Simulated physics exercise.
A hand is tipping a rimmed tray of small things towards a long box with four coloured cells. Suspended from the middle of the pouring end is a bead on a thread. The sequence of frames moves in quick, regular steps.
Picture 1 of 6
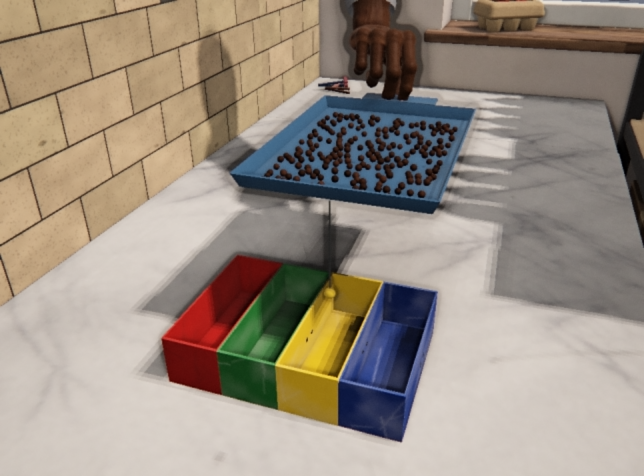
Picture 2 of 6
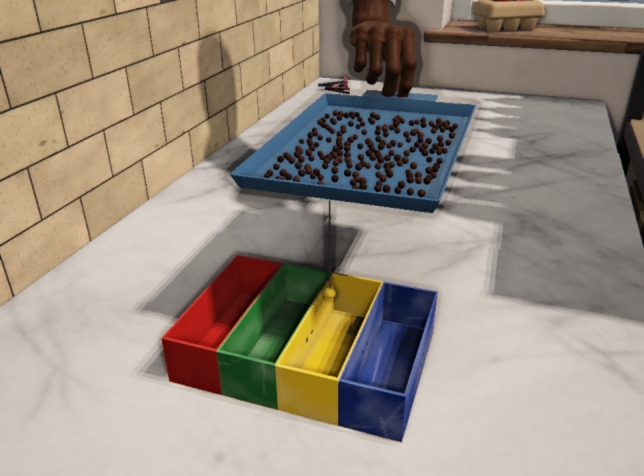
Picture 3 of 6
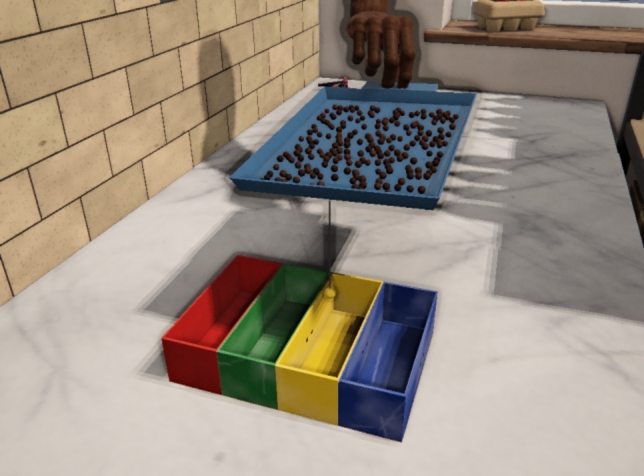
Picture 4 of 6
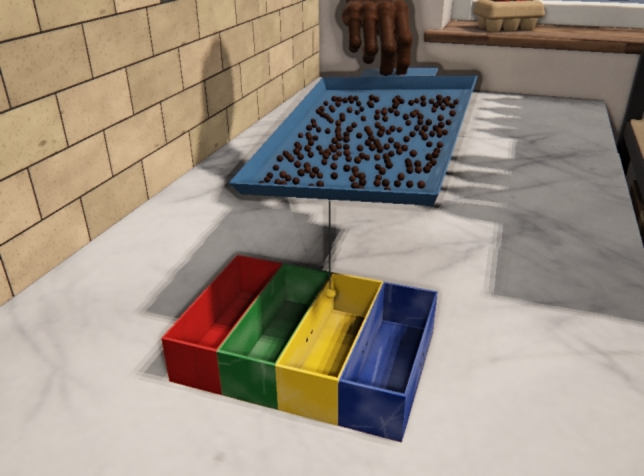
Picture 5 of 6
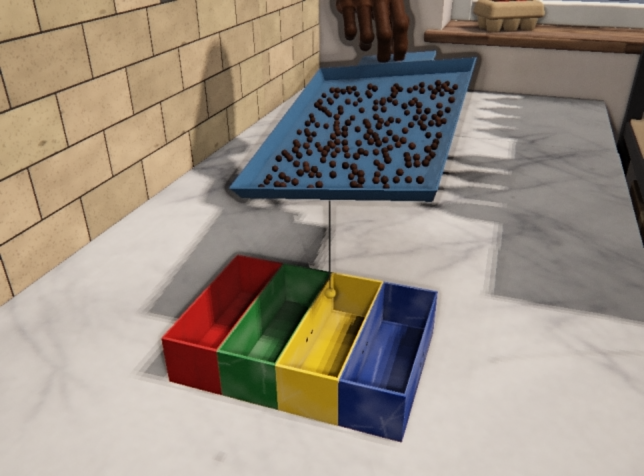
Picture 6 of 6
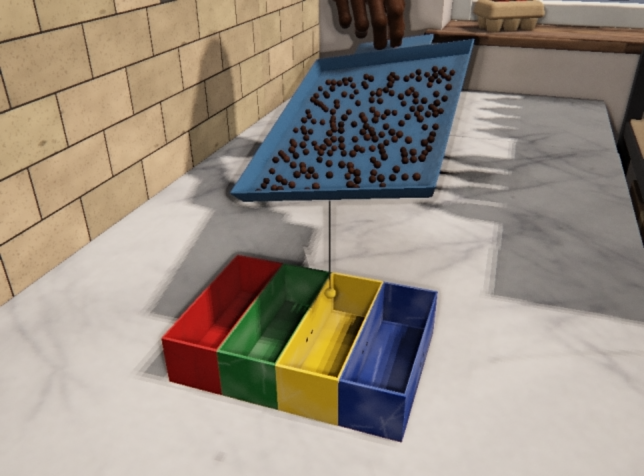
A dark brown hand reaches in at the top of a pale marble counter beside a cream brick wall, seen from above and in front by a still camera. It is at the far edge of a blue rimmed tray of small brown berries, above a box with red, green, yellow and blue cells and a bead on a thread. The hand rises as the tray's far side lifts steadily, slanting it towards the box.
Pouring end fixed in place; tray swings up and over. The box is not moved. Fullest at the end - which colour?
Red cell.
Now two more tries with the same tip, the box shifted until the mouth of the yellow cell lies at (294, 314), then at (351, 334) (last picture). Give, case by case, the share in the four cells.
About 100 in a hundred, then about 90 in a hundred.
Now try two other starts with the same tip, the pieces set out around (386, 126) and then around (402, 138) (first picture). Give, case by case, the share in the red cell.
In order, 80 per cent then 80 per cent.
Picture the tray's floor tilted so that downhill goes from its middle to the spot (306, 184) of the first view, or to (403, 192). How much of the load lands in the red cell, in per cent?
The first try gives close to 40 percent; the next gives 0 percent.
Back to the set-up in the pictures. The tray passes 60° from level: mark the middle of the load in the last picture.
Roughly at (266, 197).
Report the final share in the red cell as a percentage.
Result: Around 70 in a hundred.
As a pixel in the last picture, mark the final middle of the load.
Somewhere close to (242, 329) in the last picture.
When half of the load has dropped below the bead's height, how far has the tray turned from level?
Around 80° at that moment.
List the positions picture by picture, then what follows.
In the first picture, corners of the pouring end (238, 171) and (434, 198), level; middle of the load (372, 151), allspice berries; bead on its thread (330, 293); red cell (192, 362); green cell (248, 376); yellow cell (307, 391); blue cell (371, 406).
In the second picture, corners of the pouring end (238, 172) and (434, 197), level; middle of the load (372, 150).
In the third picture, corners of the pouring end (238, 175) and (433, 194), tipped barely, lowest at the left corner; middle of the load (372, 145).
In the fourth picture, corners of the pouring end (237, 180) and (432, 190), tipped a little, lowest at the left corner; middle of the load (371, 138).
In the fifth picture, corners of the pouring end (237, 184) and (431, 186), tipped a little, lowest at the left corner; middle of the load (370, 132).
In the sixth picture, corners of the pouring end (238, 189) and (429, 182), tipped clearly, lowest at the left corner; middle of the load (366, 126); red cell (192, 362); green cell (248, 376); yellow cell (307, 391); blue cell (371, 406).
Just after the last frame, tray tipped steeply; the larger part on the tray; just a few in the red cell; about a tenth falling or outside the box.
A moment on, tray tipped right over; about a tenth on the tray; roughly two thirds in the red cell; roughly a quarter in the green cell; about a tenth falling or outside the box.
Further on, tray tipped past a quarter turn; roughly two thirds in the red cell; roughly a quarter in the green cell; just a few falling or outside the box.
When it is over, tray tipped past a quarter turn; roughly two thirds in the red cell; roughly a quarter in the green cell; not one in the blue cell; not one in the yellow cell; just a few outside the box.
